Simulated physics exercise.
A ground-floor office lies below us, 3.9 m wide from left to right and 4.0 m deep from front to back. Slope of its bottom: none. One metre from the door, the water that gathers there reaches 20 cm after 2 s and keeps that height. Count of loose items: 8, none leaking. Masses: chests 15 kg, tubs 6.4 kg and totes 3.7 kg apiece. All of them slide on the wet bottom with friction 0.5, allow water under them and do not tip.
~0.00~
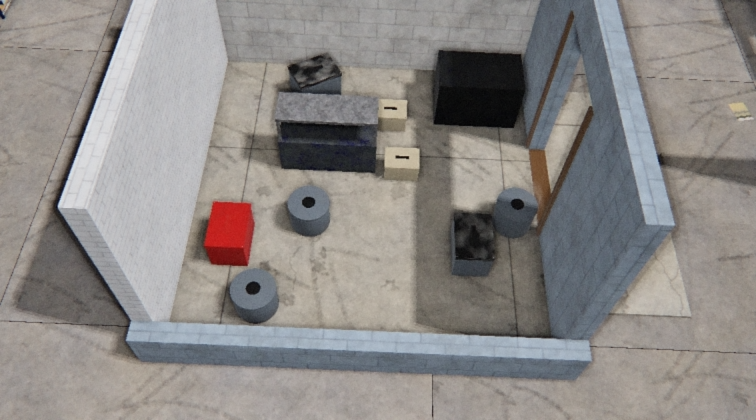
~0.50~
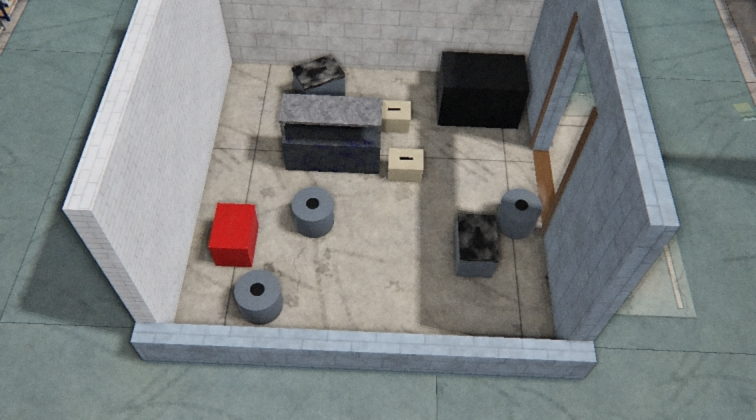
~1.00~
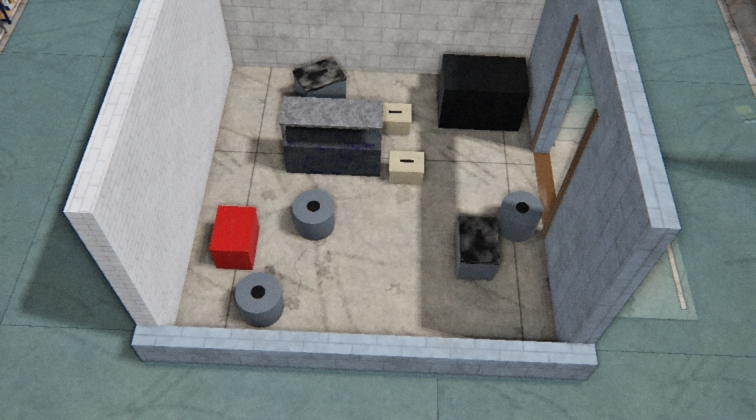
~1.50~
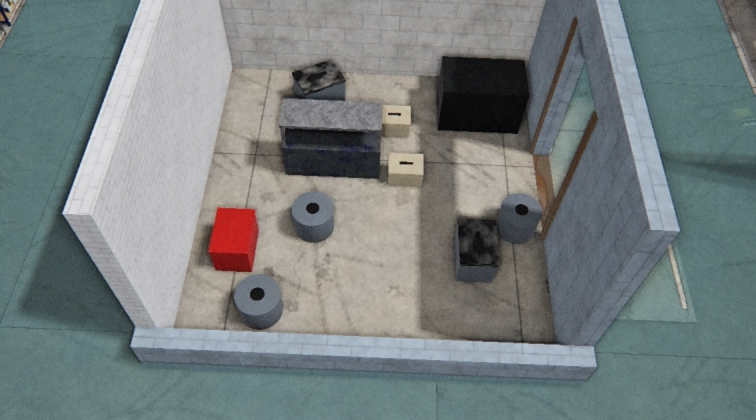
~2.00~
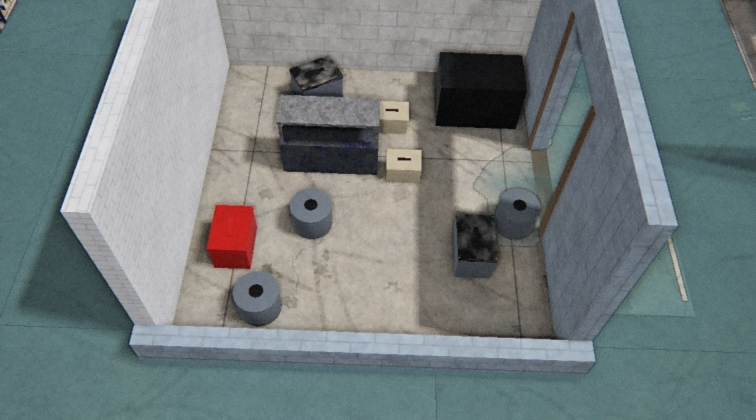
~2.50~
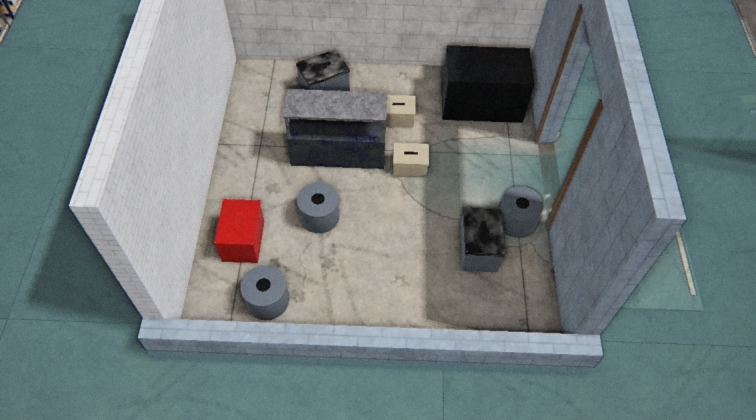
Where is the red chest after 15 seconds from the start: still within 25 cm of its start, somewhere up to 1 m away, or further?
It'll show a moderate shift.
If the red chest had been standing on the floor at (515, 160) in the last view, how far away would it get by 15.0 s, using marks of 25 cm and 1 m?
It goes a long way.
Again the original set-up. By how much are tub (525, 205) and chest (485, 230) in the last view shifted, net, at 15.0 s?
200 cm, 150 cm.
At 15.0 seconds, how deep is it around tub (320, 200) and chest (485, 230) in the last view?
Some 10 cm at the first, some 14 cm at the second.
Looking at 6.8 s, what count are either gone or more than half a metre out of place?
The number I get is 5.
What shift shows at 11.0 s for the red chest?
Close to 40 cm.
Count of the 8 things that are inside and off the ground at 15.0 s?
I'd say 8 of them.
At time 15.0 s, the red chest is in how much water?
Near 14 cm deep.
After 3.5 s the red chest is near (238, 221), 0.0 m from its start, aground; 1 afloat.
After 6.8 s the red chest is near (213, 232), 0.3 m from its start, afloat; 5 afloat.
After 11.0 s the red chest is near (231, 253), 0.4 m from its start, afloat; 8 afloat.
After 15.0 s the red chest is near (289, 232), 0.6 m from its start, afloat; 8 afloat.
